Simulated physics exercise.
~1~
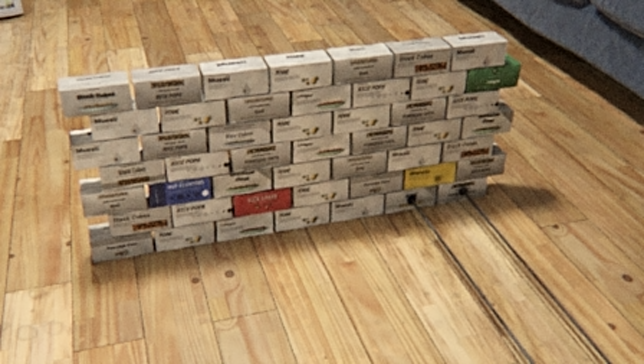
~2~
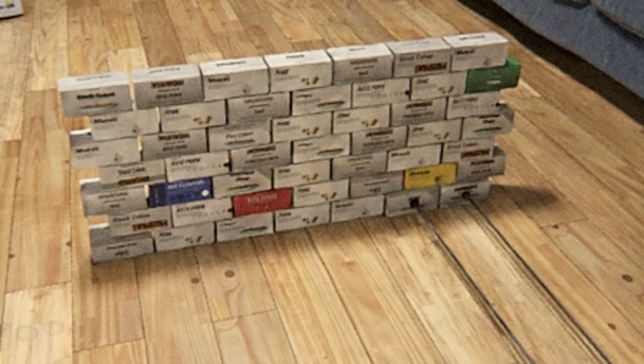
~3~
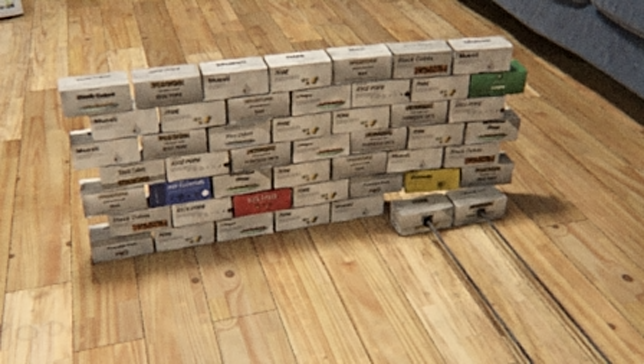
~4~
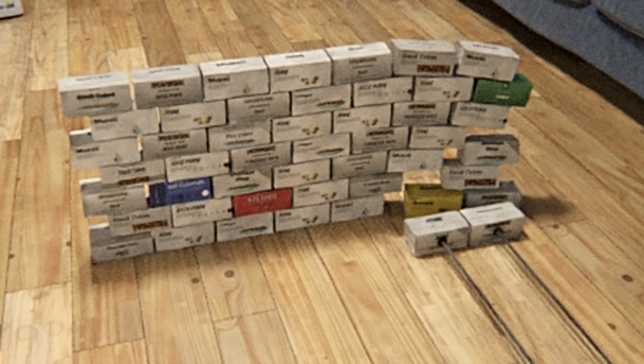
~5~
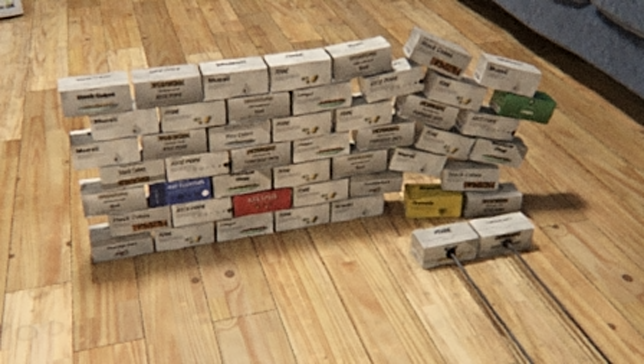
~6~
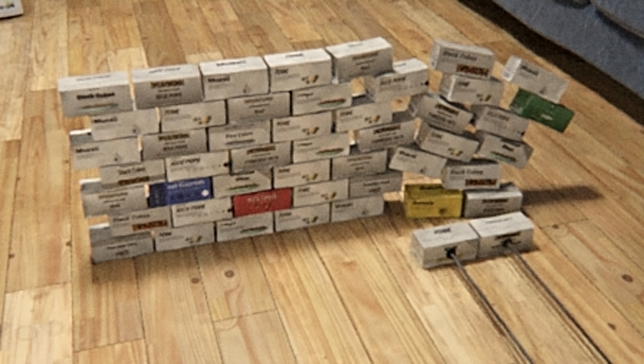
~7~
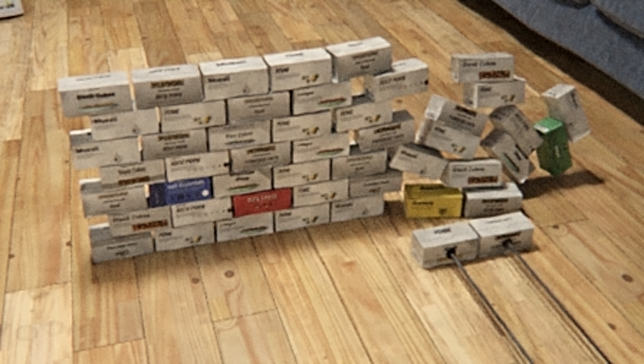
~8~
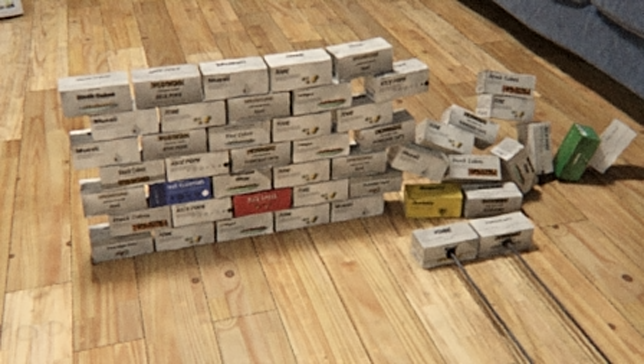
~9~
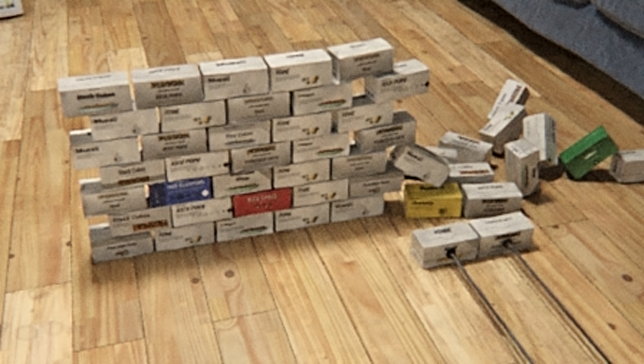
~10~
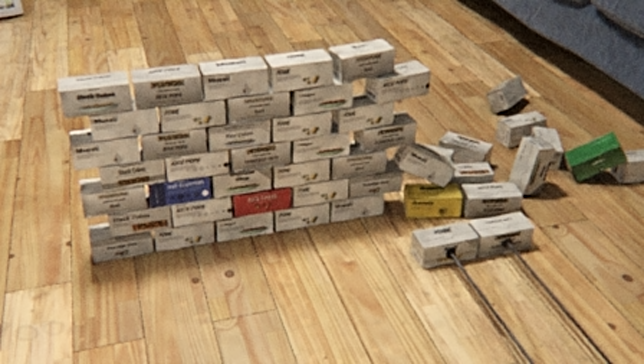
On a plank wood floor with a blue sofa at the upper right, seen from a fixed view slightly above, a wall of pale boxes stands in staggered rows. Blue and red boxes sit low in it, a yellow one low at the right and a green one near the upper right end. Two neighbouring bottom boxes slide out toward the viewer on thin rods. The yellow box drops, and the right end sags, splits away and tumbles rightward with the green box. It ends in a scattered heap, green box overturned, while the rest stands.
